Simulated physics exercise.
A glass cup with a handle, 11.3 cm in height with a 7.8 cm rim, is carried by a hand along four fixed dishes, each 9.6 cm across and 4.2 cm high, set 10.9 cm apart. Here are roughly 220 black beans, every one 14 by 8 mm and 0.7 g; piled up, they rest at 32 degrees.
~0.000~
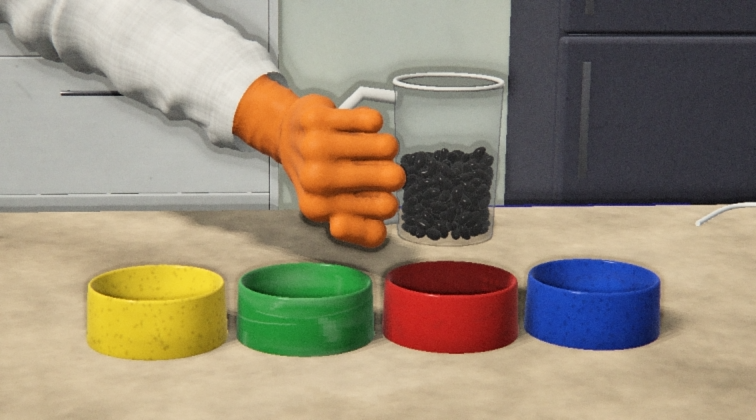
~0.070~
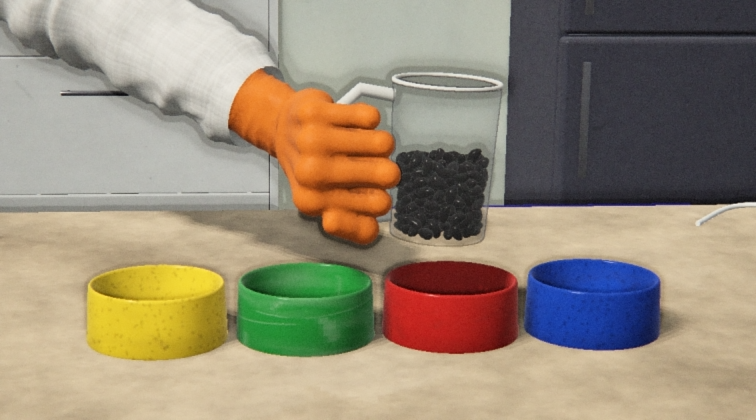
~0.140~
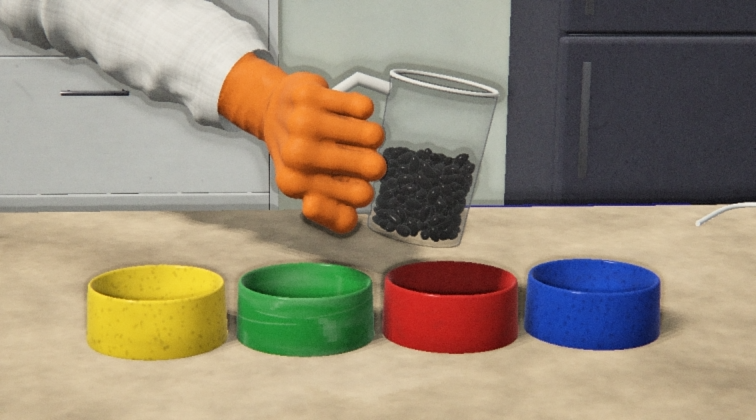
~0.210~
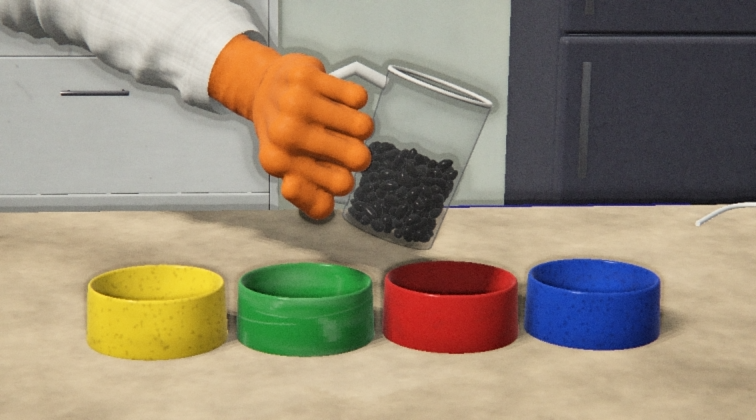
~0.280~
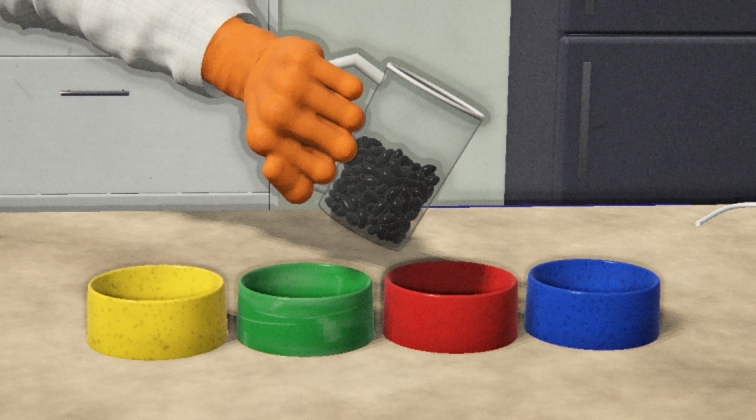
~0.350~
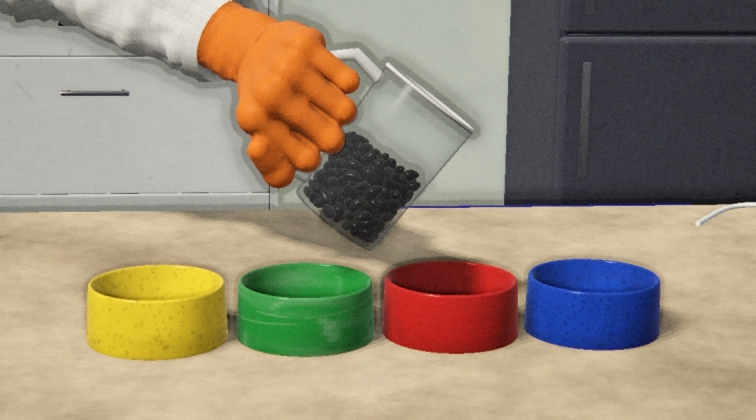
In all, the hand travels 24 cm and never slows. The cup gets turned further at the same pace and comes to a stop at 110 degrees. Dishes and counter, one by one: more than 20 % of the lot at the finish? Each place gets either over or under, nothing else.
Here is the list: Red under, blue under, green over, yellow over, counter under.
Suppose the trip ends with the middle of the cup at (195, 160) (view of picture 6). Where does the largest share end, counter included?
The biggest share ends at green.
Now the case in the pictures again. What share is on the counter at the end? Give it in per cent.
10 per cent.
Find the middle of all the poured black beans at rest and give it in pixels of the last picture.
Roughly (269, 317).
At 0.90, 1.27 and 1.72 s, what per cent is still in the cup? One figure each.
In turn: 100 %, 50 %, 20 %.
Then, at 0.90 s, tilt 107 degrees; cup holds 100 %.
Then, at 1.27 s, tilt 110 degrees; cup holds 50 %, green 50 %.
Then, at 1.72 s, tilt 110 degrees; cup holds 20 %, green 60 %, yellow 15 %.
In the end, at 3.1 s, red 0 %, blue 0 %, green 60 %, yellow 30 %, counter 10 %.
